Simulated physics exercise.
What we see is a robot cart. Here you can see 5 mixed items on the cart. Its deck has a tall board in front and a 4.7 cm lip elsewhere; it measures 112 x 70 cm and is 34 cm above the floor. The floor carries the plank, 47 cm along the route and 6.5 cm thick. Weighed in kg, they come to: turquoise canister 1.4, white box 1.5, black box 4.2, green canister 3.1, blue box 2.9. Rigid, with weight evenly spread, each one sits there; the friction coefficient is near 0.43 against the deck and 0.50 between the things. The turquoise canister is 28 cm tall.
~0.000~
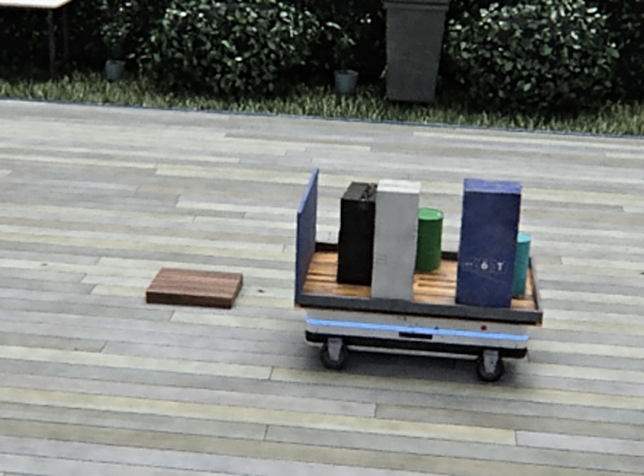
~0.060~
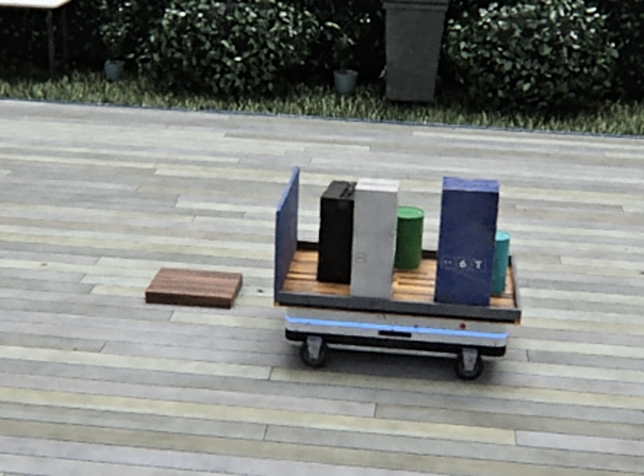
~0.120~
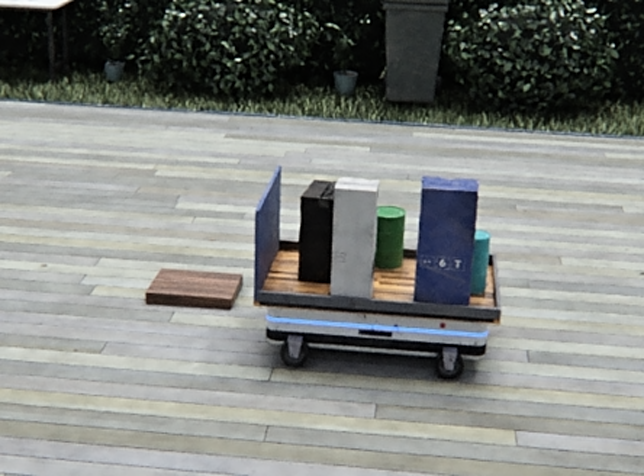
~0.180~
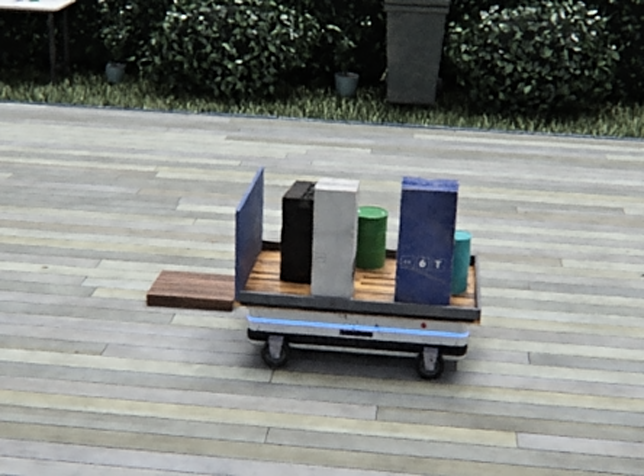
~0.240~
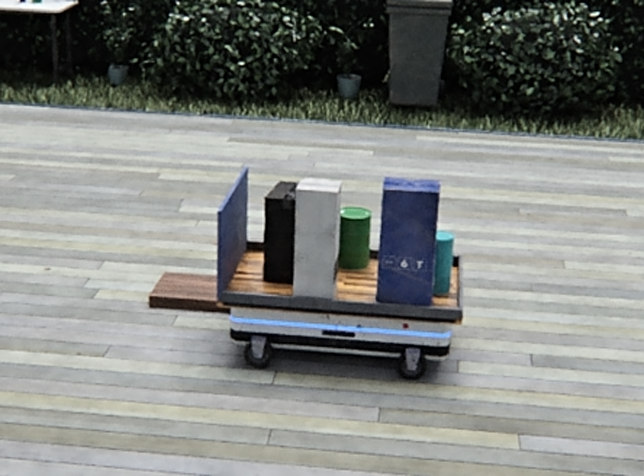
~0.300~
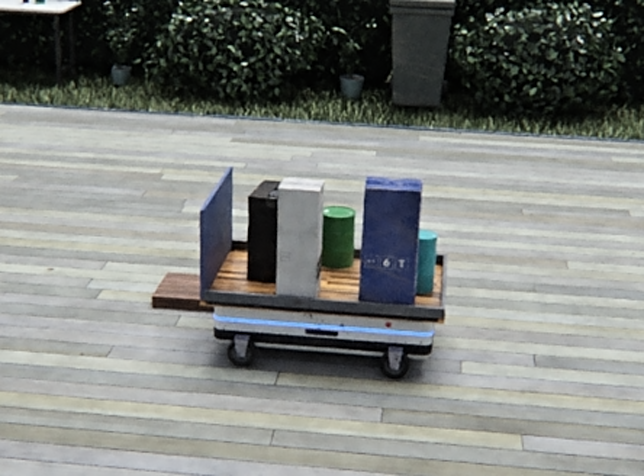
Robot cart carrying black, white and blue boxes and two canisters rolling left across a wooden deck, passing before a brown plank.
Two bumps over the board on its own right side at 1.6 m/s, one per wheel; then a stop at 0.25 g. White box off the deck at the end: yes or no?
Yes.
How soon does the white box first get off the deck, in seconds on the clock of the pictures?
Around 0.8 s on the clock.
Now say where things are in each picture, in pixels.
In the first picture, cart 0 cm along; white box (396, 244); turquoise canister (515, 264).
In the second picture, cart 10 cm along; green canister (405, 238); blue box (466, 245).
In the third picture, cart 19 cm along; turquoise canister (475, 262); black box (328, 231).
In the fourth picture, cart 29 cm along; green canister (369, 238); blue box (426, 245).
In the fifth picture, cart 38 cm along; turquoise canister (439, 262); black box (293, 231).
In the sixth picture, cart 48 cm along; white box (300, 241); green canister (337, 237).
After 0.70 s, cart 112 cm along; white box leaning 21° near (174, 234); black box leaning 33°; green canister leaning 32°.
After 1.10 s, cart 176 cm along; white box now off the deck; green canister leaning 74°; black box leaning 42°.
After 1.30 s, cart 208 cm along; green canister on its side; black box leaning 60°; turquoise canister leaning 59°.
After 1.80 s, cart 257 cm along; green canister on its side; blue box on its side; turquoise canister on its side.
At rest (4.0 s), off the deck, white box; tipped over on the cart, turquoise canister, black box, green canister and blue box.
